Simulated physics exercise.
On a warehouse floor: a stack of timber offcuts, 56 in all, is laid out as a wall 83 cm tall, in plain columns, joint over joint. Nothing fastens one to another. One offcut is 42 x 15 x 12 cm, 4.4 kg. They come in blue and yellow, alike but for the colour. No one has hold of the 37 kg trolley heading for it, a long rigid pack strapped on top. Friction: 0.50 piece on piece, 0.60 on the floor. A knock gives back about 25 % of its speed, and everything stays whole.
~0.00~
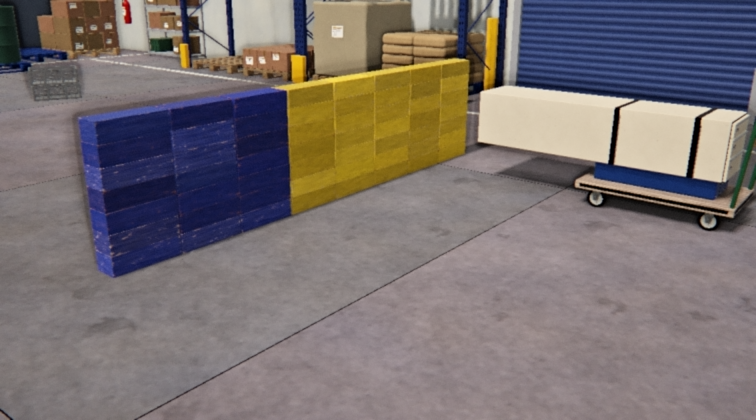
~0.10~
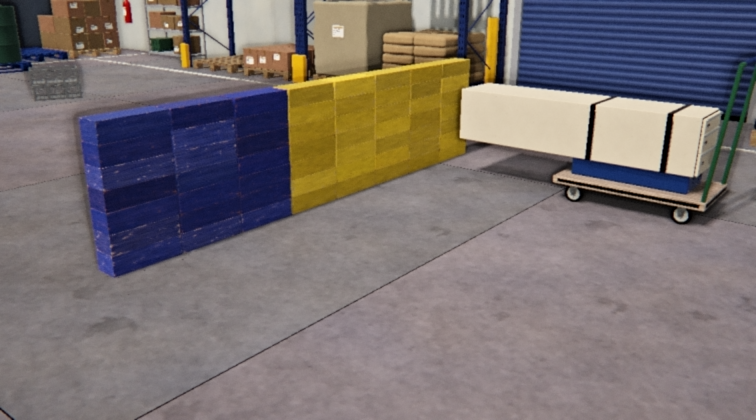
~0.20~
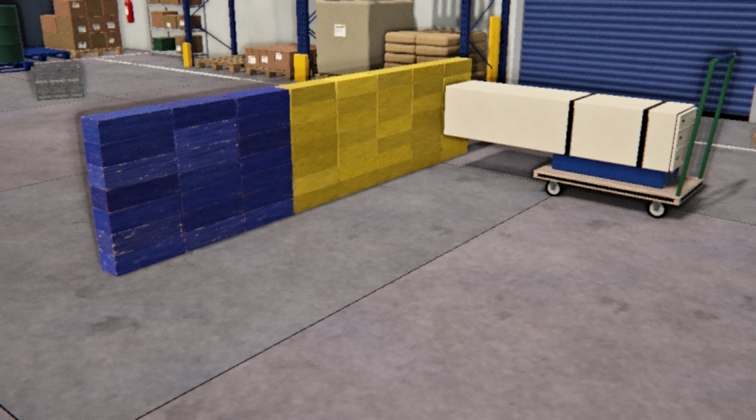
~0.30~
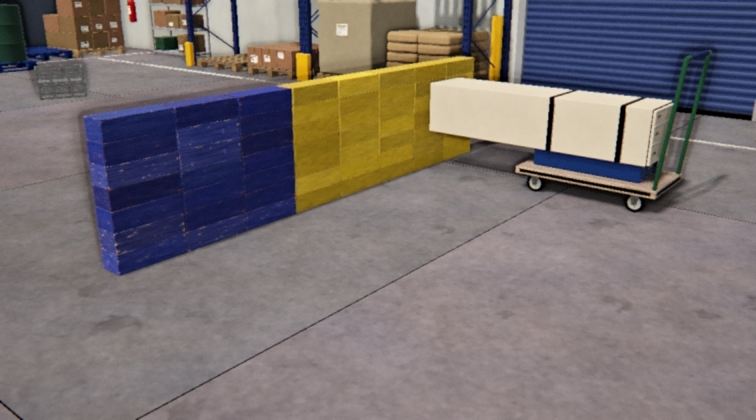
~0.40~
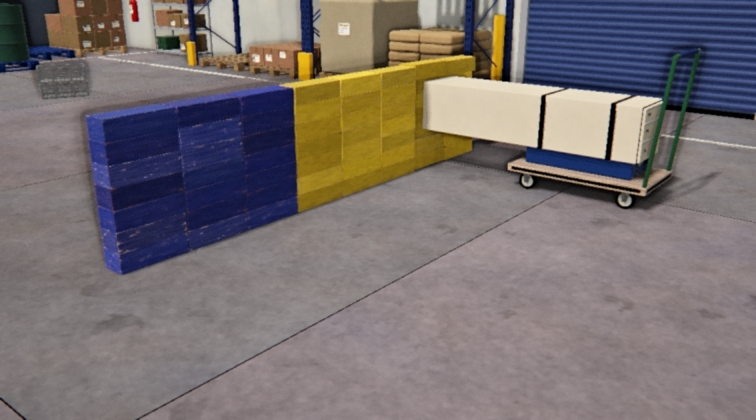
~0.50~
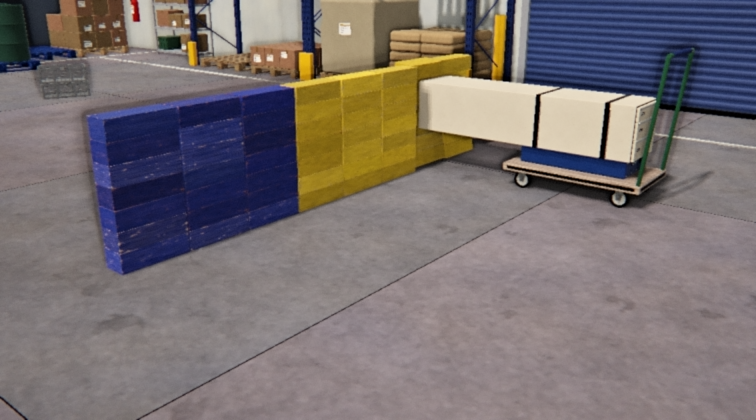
A trolley carrying a long cream load strapped in black rolled leftward across the warehouse floor toward a blue and yellow wall, and the load's front end pushed slightly into the yellow part.
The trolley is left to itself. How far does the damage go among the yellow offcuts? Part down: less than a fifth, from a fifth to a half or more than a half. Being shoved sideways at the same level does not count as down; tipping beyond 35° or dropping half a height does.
Between a fifth and a half of them.
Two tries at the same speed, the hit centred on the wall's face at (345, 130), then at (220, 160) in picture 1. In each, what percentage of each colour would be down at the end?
Blue 0 then 70, yellow 40 then 0 per cent.
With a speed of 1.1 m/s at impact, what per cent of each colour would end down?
Then blue 0, yellow 40 per cent.
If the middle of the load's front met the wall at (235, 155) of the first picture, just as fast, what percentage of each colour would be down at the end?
In that case blue 70, yellow 0 per cent.
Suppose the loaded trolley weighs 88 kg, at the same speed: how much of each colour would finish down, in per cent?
In that case blue 0, yellow 30 per cent.
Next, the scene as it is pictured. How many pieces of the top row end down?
The count is 2.
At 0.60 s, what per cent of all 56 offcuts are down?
By then 0 per cent.
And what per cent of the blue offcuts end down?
Ending so: Blue 0 per cent.
Around 0.60 s, load 14 cm past the wall's line, still rolling; 1 of the 35 yellow offcuts down (1 of 56 in all colours); top yellow offcut displaced 15 cm.
Around 0.78 s, load 19 cm past the wall's line, still rolling; 8 of the 35 yellow offcuts down (8 of 56 in all colours); top yellow offcut tipped 11°.
Around 0.96 s, load 23 cm past the wall's line, still rolling; 14 of the 35 yellow offcuts down (14 of 56 in all colours); top yellow offcut tipped 17°, 21 cm lower.
Around 1.26 s, load 29 cm past the wall's line, still rolling; 14 of the 35 yellow offcuts down (14 of 56 in all colours); top yellow offcut tipped 29°, 49 cm lower.
Finally (2.1 s), load 36 cm past the wall's line, stopped; 14 of the 35 yellow offcuts down (14 of 56 in all colours); top yellow offcut 71 cm lower; top blue offcut unmoved. That is 40 per cent. Seen by the last camera, middles, top yellow offcut near (340, 128), top blue offcut near (261, 100).
